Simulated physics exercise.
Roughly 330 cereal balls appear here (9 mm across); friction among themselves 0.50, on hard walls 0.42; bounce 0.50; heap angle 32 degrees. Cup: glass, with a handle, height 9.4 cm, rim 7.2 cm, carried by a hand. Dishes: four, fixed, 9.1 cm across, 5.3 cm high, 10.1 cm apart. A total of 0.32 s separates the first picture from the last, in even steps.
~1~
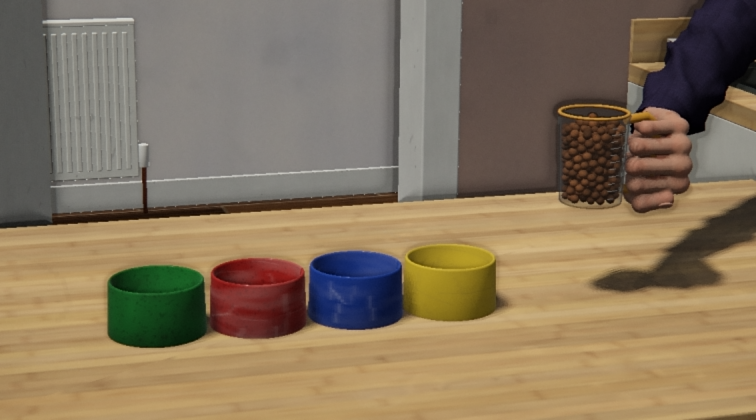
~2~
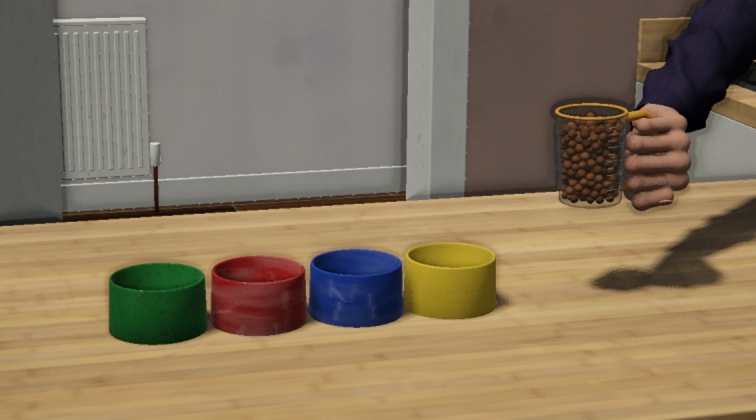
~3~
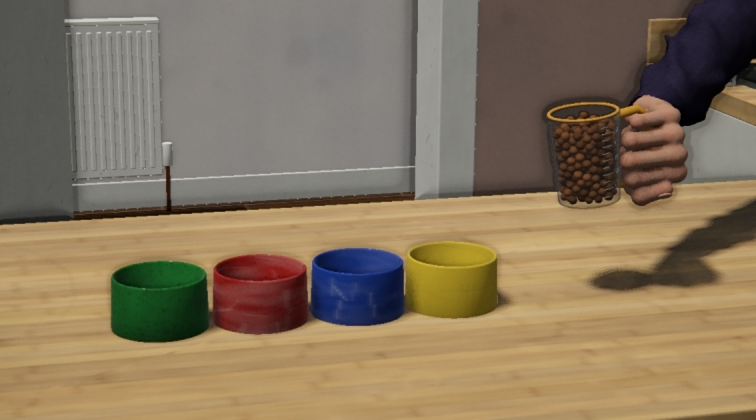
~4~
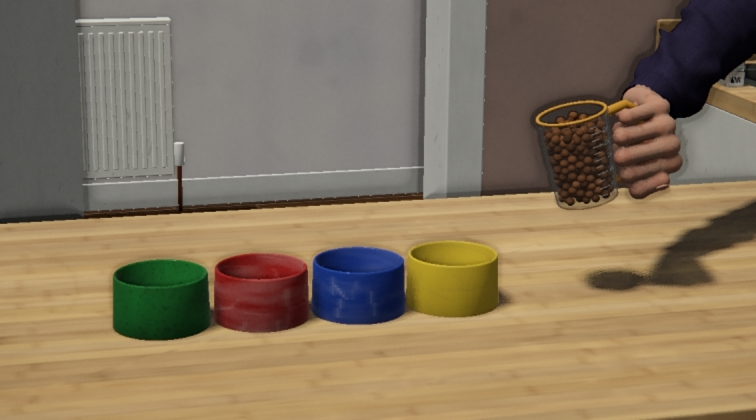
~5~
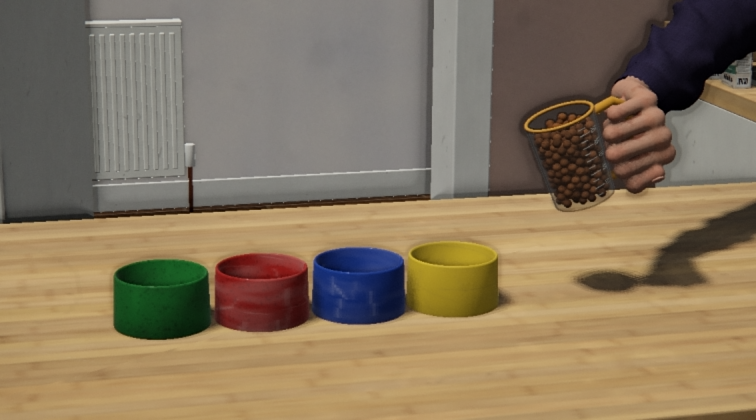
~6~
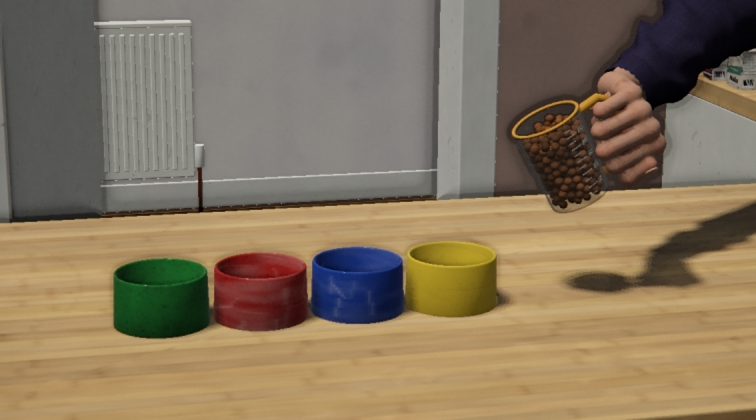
A hand tilts a clear cup of brown balls leftward near four colored dishes.
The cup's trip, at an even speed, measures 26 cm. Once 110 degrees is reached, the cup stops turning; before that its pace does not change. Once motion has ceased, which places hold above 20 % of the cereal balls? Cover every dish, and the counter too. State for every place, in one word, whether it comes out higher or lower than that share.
Red: Lower, blue: Higher, green: Lower, yellow: Lower, counter: Lower.
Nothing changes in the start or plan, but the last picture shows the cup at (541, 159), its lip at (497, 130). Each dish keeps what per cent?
Red: 90 / blue: 0 / green: 0 / yellow: 0.
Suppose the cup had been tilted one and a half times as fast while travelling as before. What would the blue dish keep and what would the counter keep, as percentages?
Then the blue dish would get 50 and the counter 10.
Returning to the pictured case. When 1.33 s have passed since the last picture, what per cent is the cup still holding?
Roughly 20 in a hundred.
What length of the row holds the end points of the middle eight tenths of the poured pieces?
It spans roughly 12 centimetres along the row.
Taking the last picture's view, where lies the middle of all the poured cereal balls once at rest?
(347, 294) or so.
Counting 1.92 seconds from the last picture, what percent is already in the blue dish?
It works out to some 70 per cent.
Then, 0.80 s after the last picture, tilt 108 degrees; cup holds 85 %, yellow 5 %.
Then, 1.33 s after the last picture, tilt 110 degrees; cup holds 20 %, blue 65 %, yellow 5 %.
Then, 1.92 s after the last picture, tilt 110 degrees; cup holds 0 %, red 10 %, blue 70 %, yellow 5 %.
In the end, red 10 %, blue 70 %, green 0 %, yellow 5 %, counter 15 %.
